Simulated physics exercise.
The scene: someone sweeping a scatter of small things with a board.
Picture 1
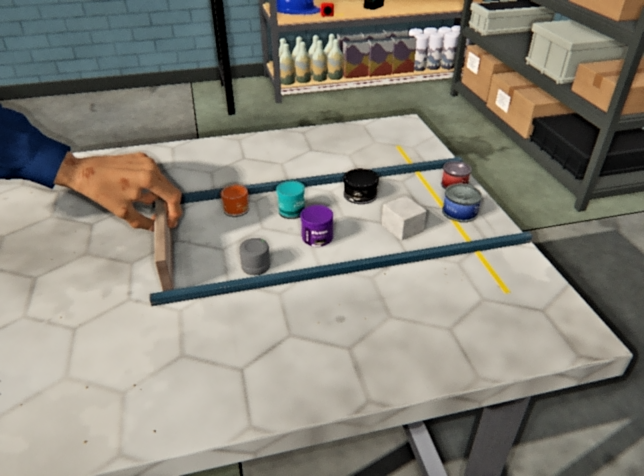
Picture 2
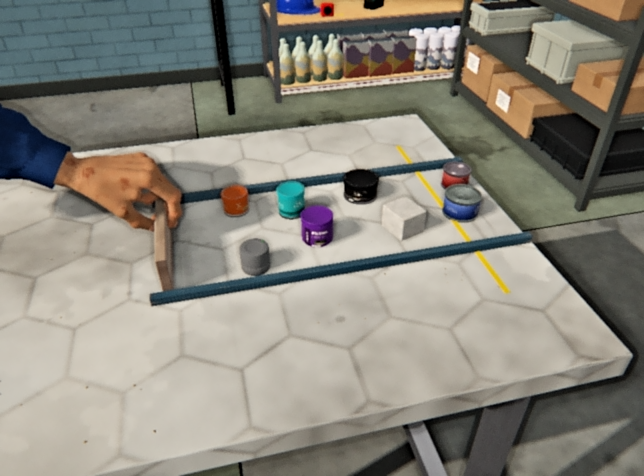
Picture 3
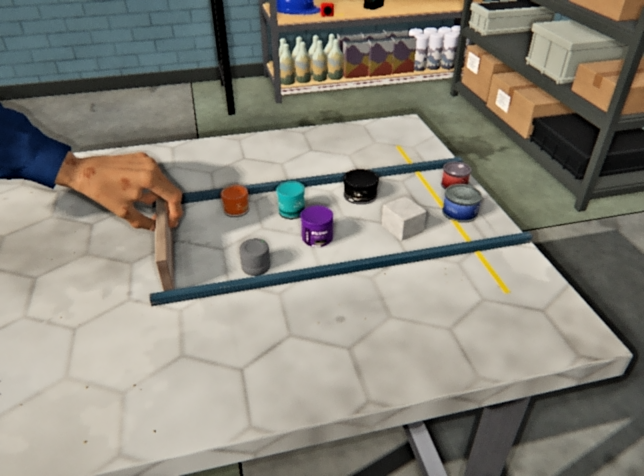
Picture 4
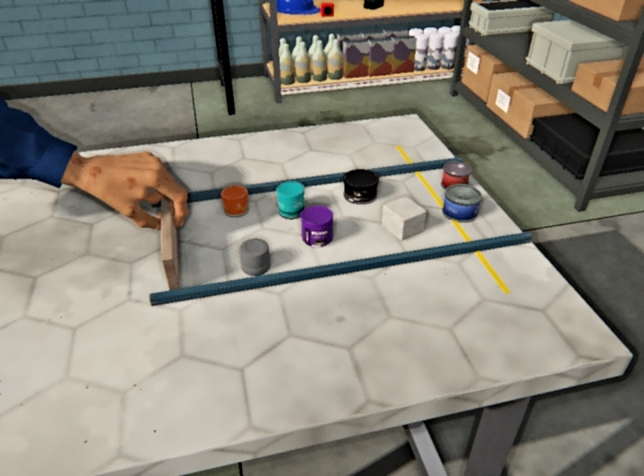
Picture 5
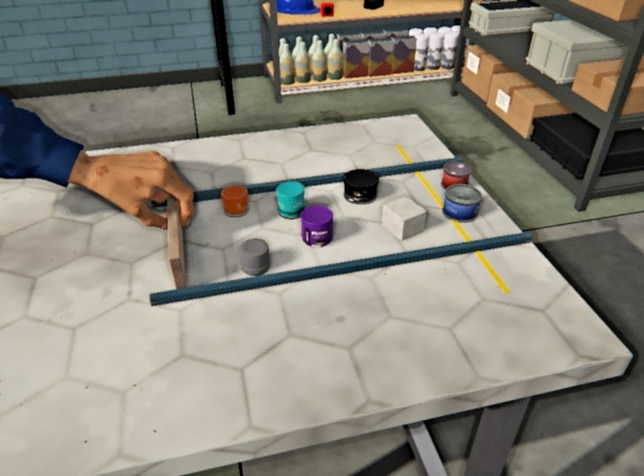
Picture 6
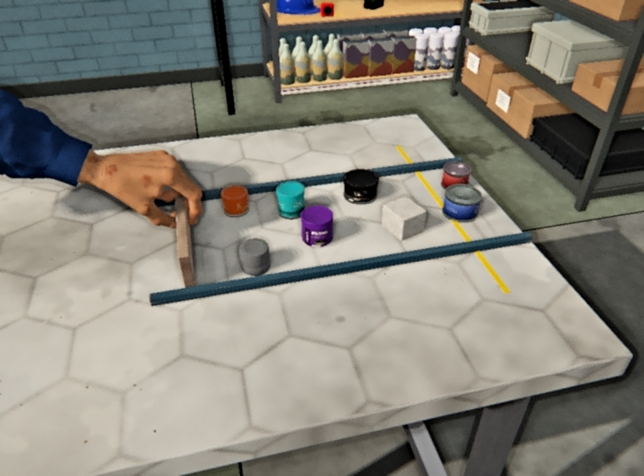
A hand slides a board slightly right between two blue strips toward small scattered pots.
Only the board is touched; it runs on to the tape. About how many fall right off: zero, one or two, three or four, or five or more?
As it turns out, the number that fall off is one or two.
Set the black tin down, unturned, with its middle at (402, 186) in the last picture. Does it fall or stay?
The black tin does not fall.
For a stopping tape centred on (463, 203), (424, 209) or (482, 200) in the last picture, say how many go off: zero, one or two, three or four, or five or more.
In that order: Either three or four; not one; 5 or more.
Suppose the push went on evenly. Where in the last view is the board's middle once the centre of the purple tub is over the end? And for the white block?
Near (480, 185) and (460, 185).
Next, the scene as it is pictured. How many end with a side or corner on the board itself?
It touches 4.
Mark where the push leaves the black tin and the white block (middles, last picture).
First (466, 175), then (495, 213).
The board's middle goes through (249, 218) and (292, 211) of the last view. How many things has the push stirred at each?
By then 2, and 3.
Early on, none off yet; red pot at rest near (456, 177); blue pot at rest near (462, 203); white block at rest near (403, 218).
Finally, the number that fall off is one or two; lost, red pot.
